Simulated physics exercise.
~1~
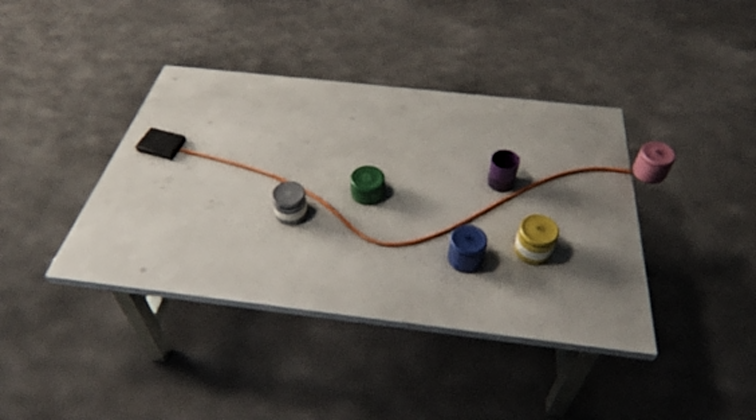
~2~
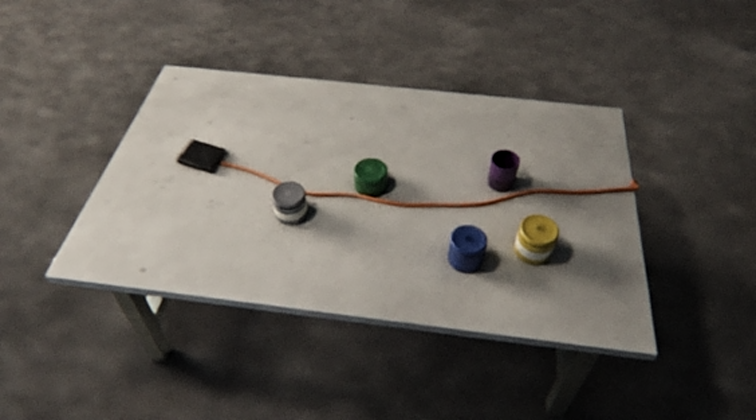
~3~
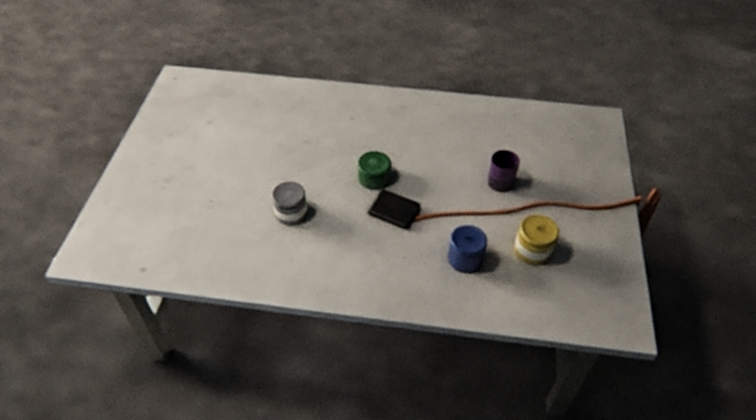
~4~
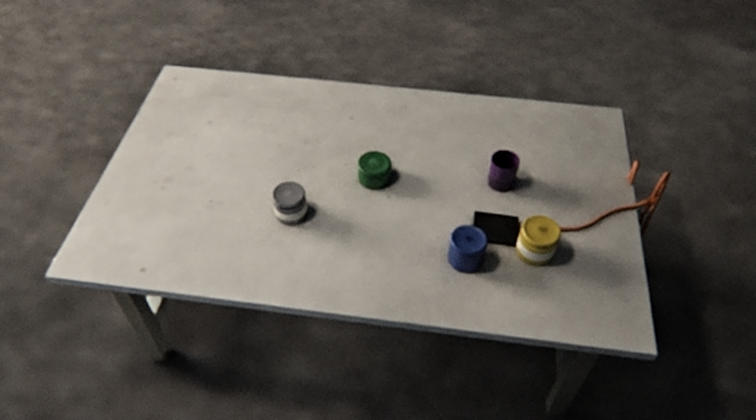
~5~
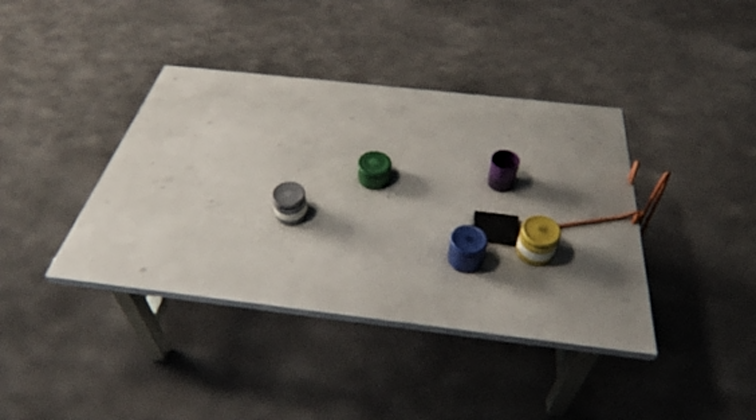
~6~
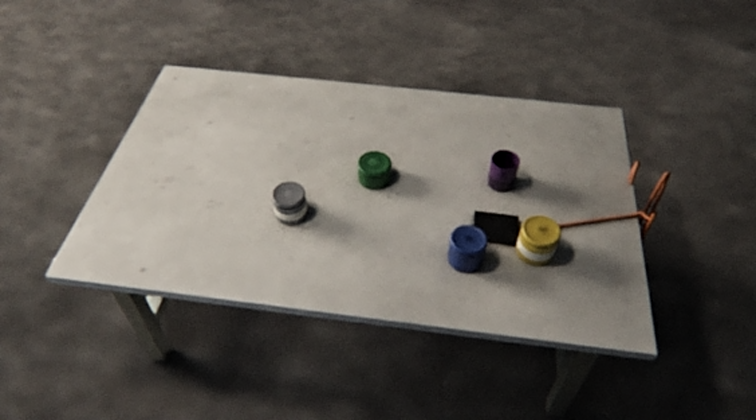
The footage shows a pink cylinder drop off the right edge of a white table, its orange cable dragging a black phone rightward past a green tub, which shifts slightly, until the phone stops beside the blue tub and yellow canister, the cable hanging over the edge.
